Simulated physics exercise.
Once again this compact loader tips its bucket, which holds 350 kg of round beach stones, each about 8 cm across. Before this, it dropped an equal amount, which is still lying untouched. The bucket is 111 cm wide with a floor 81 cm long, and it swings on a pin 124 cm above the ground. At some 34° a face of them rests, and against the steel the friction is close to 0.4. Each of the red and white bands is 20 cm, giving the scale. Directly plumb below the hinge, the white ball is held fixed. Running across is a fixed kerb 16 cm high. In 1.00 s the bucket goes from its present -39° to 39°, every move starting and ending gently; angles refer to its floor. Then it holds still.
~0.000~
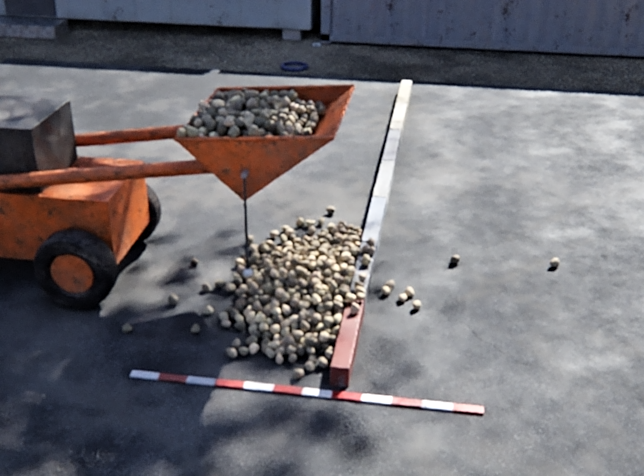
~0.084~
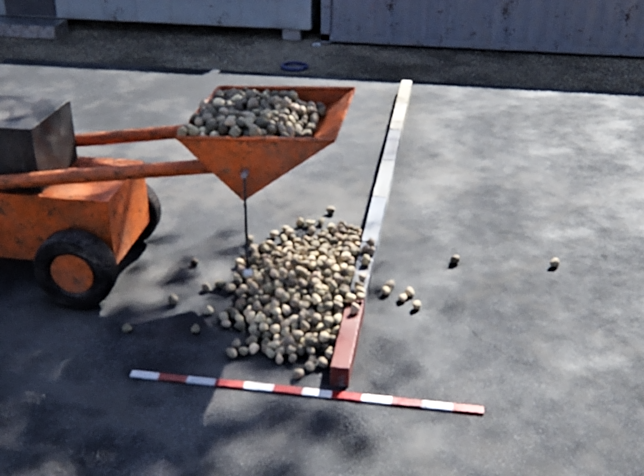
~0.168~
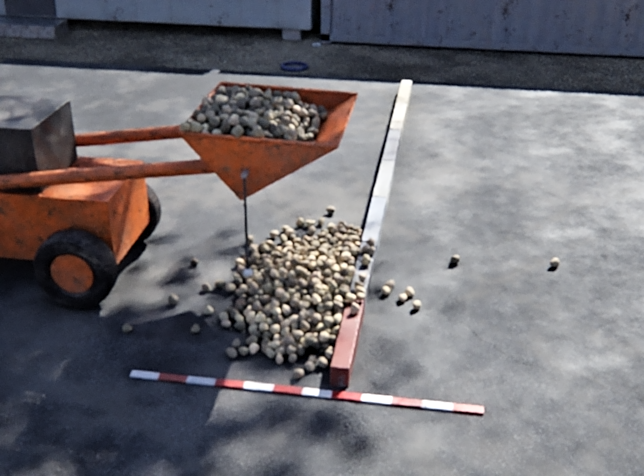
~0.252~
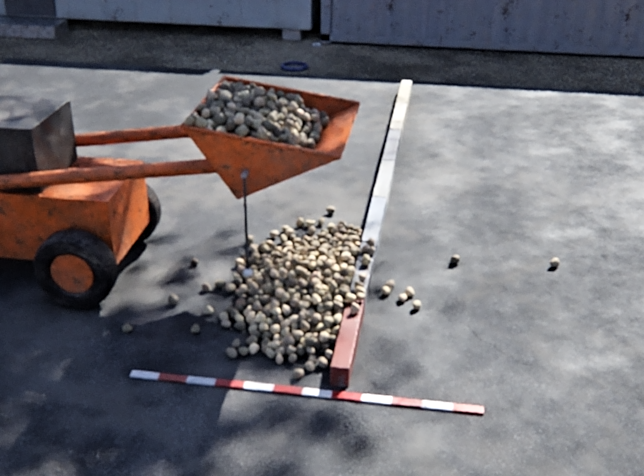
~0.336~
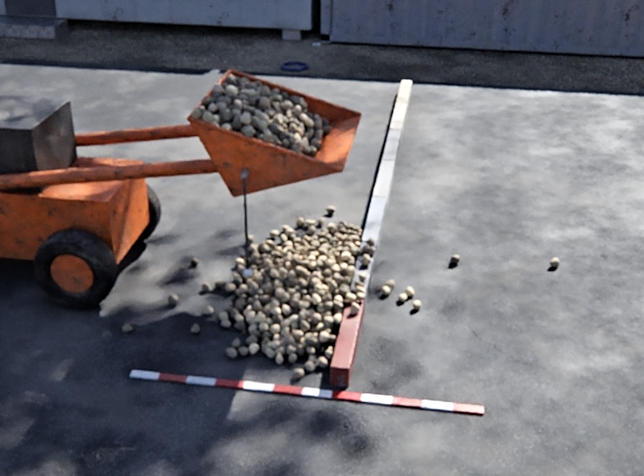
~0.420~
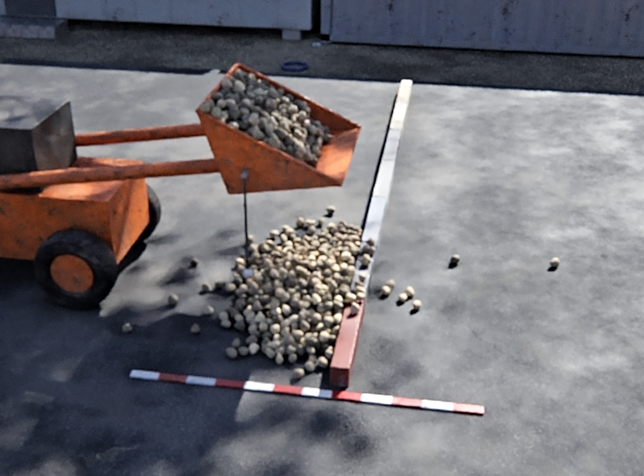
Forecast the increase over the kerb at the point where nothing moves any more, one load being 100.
I would say 78 per cent.
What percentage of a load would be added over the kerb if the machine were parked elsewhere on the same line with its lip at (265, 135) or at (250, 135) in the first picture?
Case one about 15 %, case two about 10 %.
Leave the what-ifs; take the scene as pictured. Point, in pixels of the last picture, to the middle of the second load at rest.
(407, 292).
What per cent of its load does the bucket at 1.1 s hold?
Still inside: Some 50 %.
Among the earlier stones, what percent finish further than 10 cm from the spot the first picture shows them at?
I'd say roughly 0 per cent of them.
After 0.8 s the floor is at 27°; in per cent of one load, 100 in the bucket, 99 on this side of the kerb, 1 over the kerb; the foremost stones are at (424, 280).
After 1.1 s the floor is at 39°; in per cent of one load, 51 in the bucket, 142 on this side of the kerb, 7 over the kerb; the foremost stones are at (428, 279).
After 1.5 s the floor is at 39°; in per cent of one load, 7 in the bucket, 141 on this side of the kerb, 52 over the kerb; the foremost stones are at (485, 298).
After 4.0 s the floor is at 39°; in per cent of one load, 0 in the bucket, 121 on this side of the kerb, 79 over the kerb; the foremost stones are past the picture's edge. Net gain over the kerb, 78.
